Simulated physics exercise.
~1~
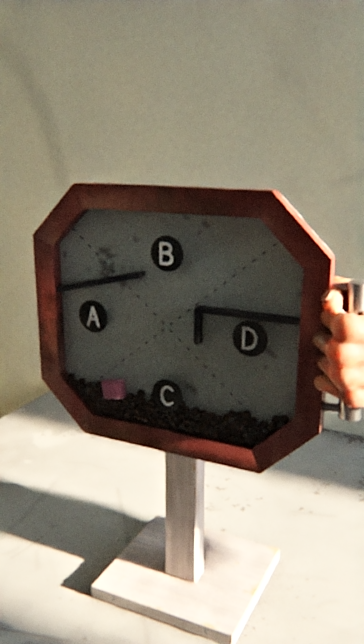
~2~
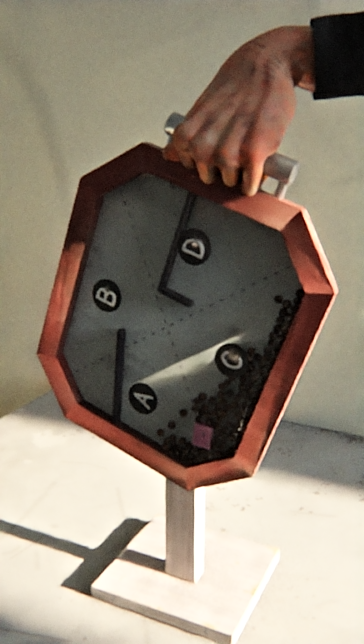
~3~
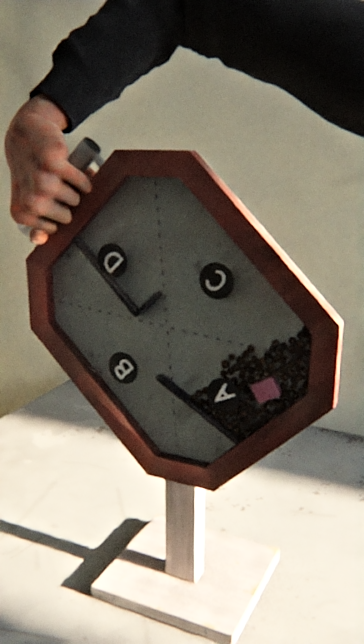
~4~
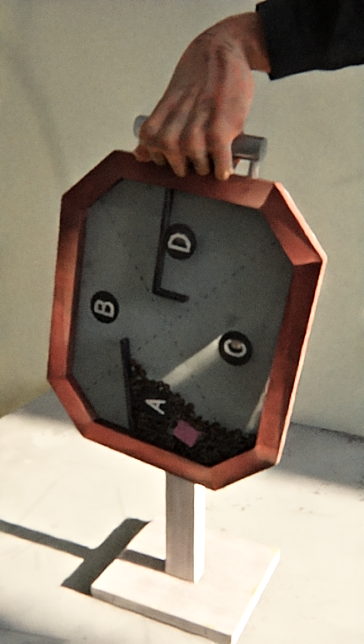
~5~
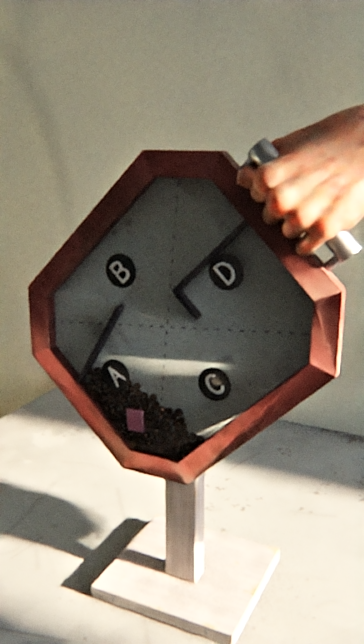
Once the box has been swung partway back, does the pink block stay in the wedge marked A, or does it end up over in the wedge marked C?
The pink block stays in the wedge marked A. It rests among the dark pellets near the bottom of the box, just to the left of the line between A and C.
